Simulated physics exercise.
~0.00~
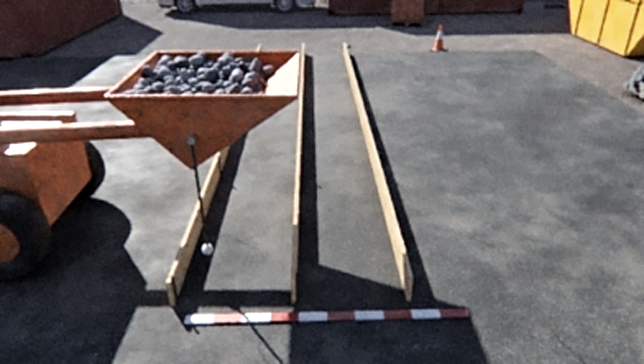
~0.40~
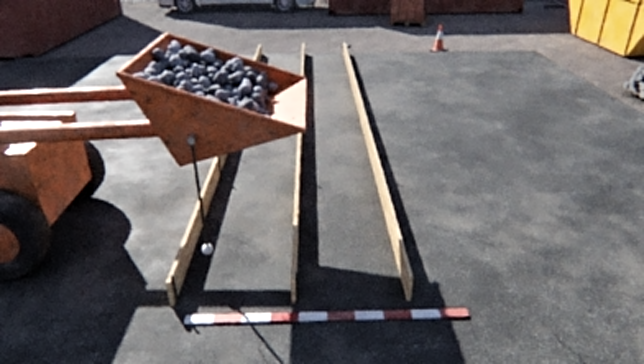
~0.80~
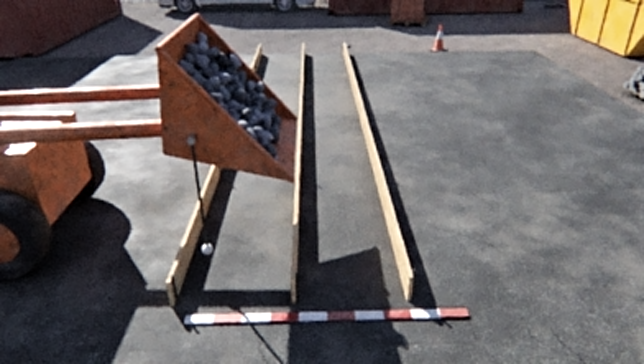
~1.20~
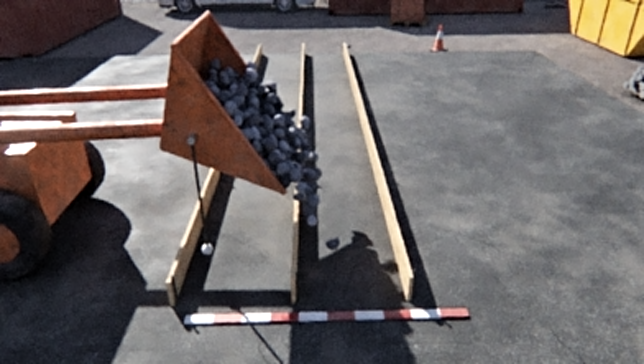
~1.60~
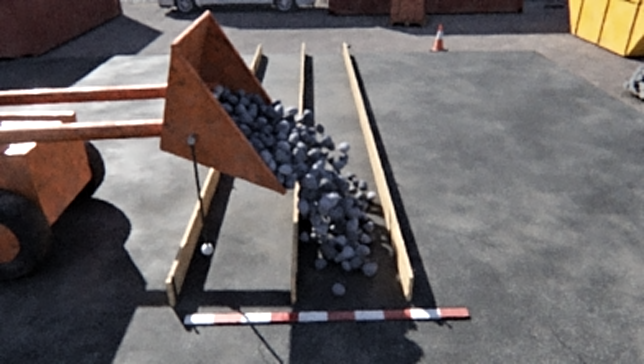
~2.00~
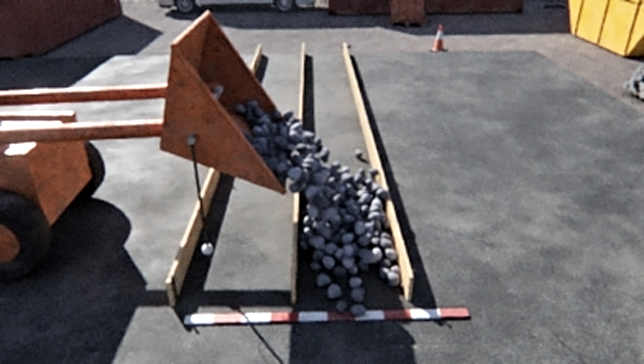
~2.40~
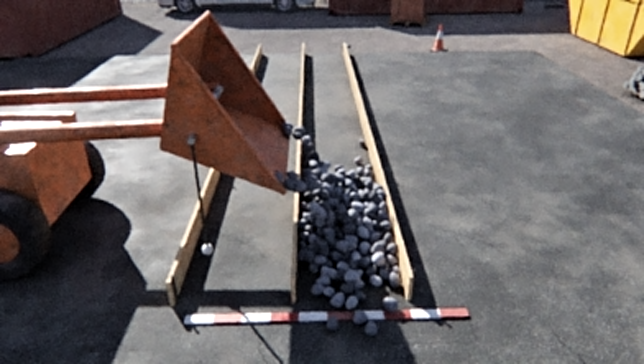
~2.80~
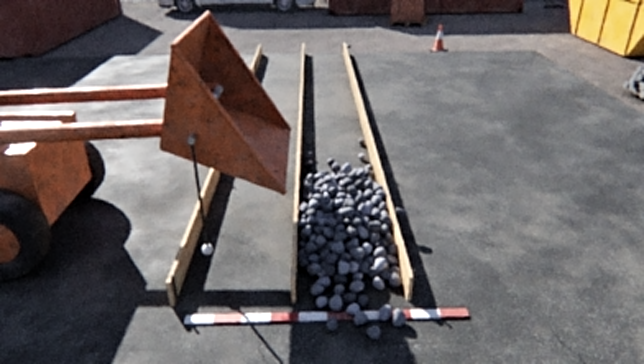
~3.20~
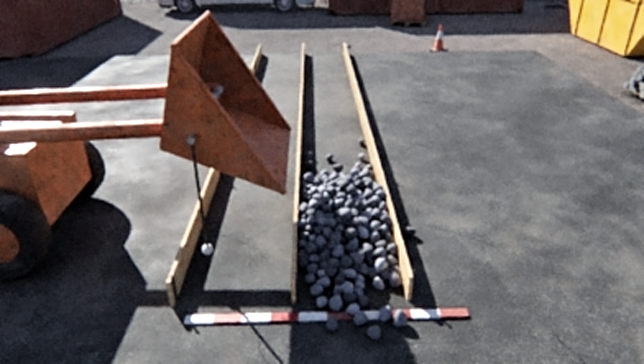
Orange loader bucket tipping forward and pouring grey cobbles between two boards, ending empty and tilted beside the heaped stones.
